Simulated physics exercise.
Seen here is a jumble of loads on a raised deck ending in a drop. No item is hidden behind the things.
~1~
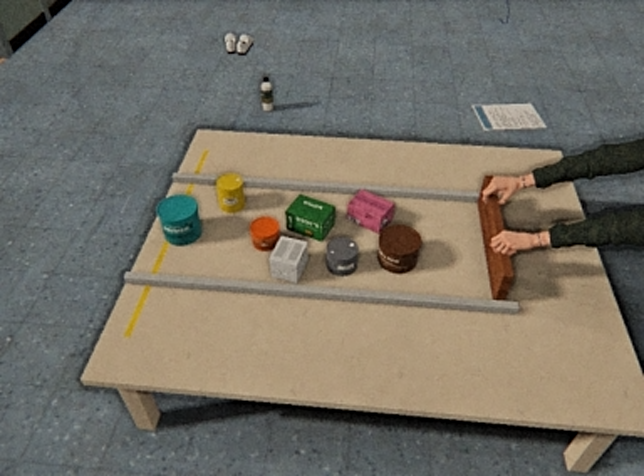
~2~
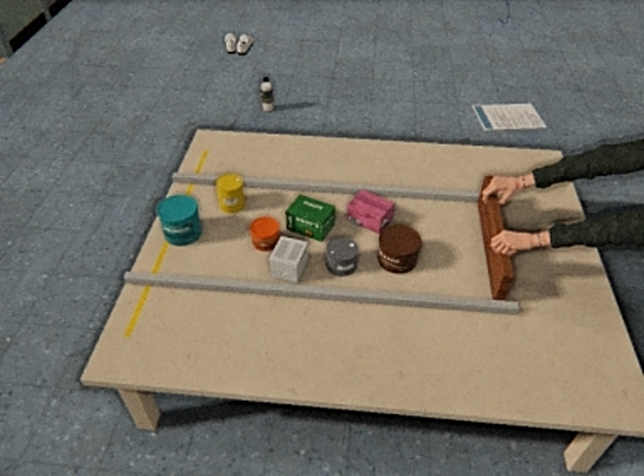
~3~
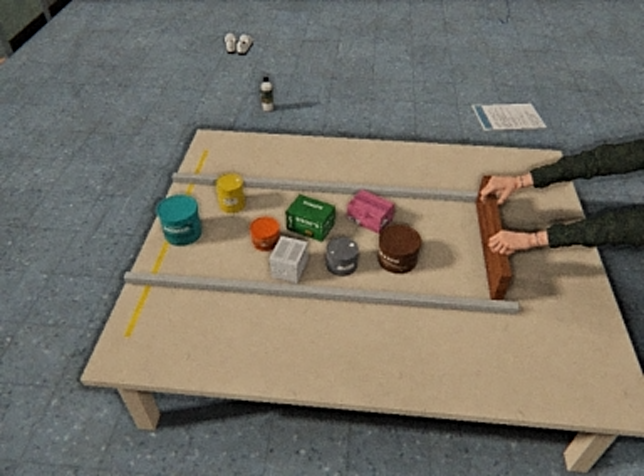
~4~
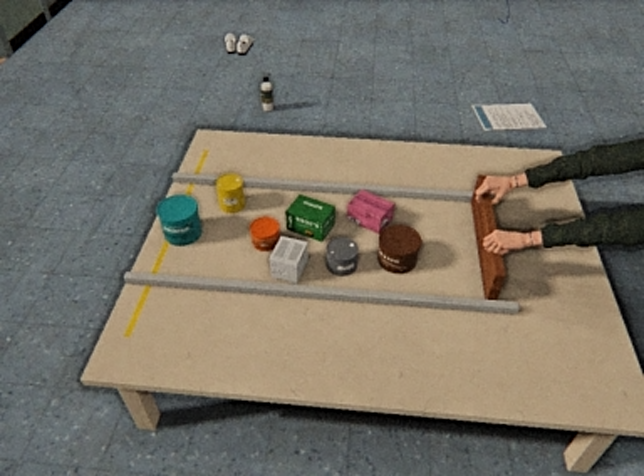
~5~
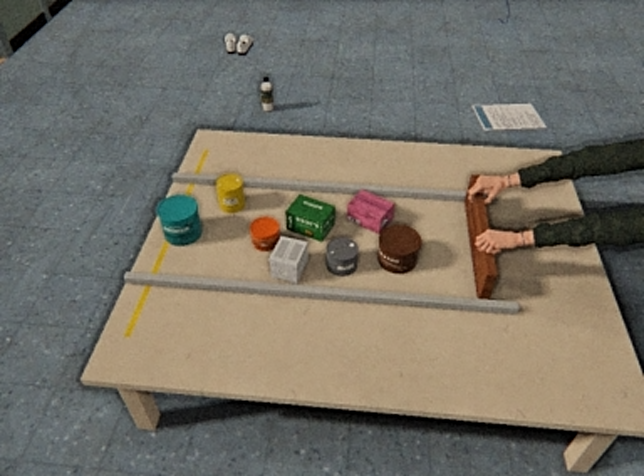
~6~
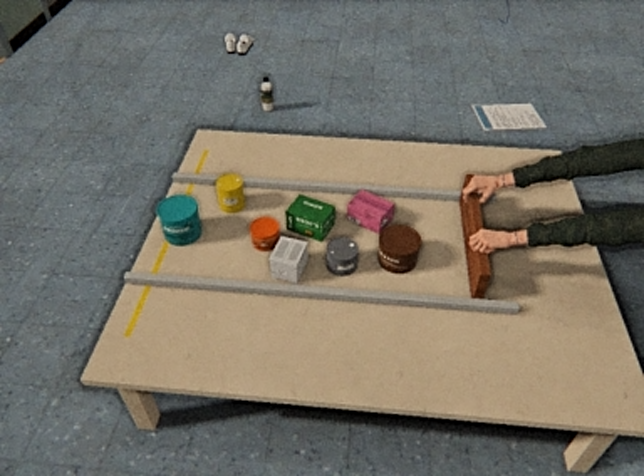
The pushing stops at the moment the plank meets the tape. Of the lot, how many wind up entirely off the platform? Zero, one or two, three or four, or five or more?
More than four drop off.
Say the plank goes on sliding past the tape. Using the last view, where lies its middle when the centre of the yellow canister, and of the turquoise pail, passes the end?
First it's close to (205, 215), next close to (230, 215).
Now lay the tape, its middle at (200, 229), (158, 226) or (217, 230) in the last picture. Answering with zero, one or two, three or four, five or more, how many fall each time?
Well, it comes out as one to two, more than four and one or two, in that order.
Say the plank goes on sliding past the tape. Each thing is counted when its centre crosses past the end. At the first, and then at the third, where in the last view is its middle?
(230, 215), then (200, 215).
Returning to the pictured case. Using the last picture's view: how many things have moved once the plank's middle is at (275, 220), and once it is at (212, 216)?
Moved so far: 7, then 8.
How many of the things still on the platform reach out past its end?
The number is 2.
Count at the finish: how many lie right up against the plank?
2 end up touching it.
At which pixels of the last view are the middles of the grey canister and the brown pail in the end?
Final spots - grey canister (138, 258), brown pail (144, 231).
Early on, none off yet; turquoise pail at rest near (180, 221); yellow canister at rest near (231, 194); orange pail at rest near (265, 234).
Finally, the number that fall off is five or more; lost, pink parcel, green box, white tote, orange pail, yellow canister and turquoise pail.
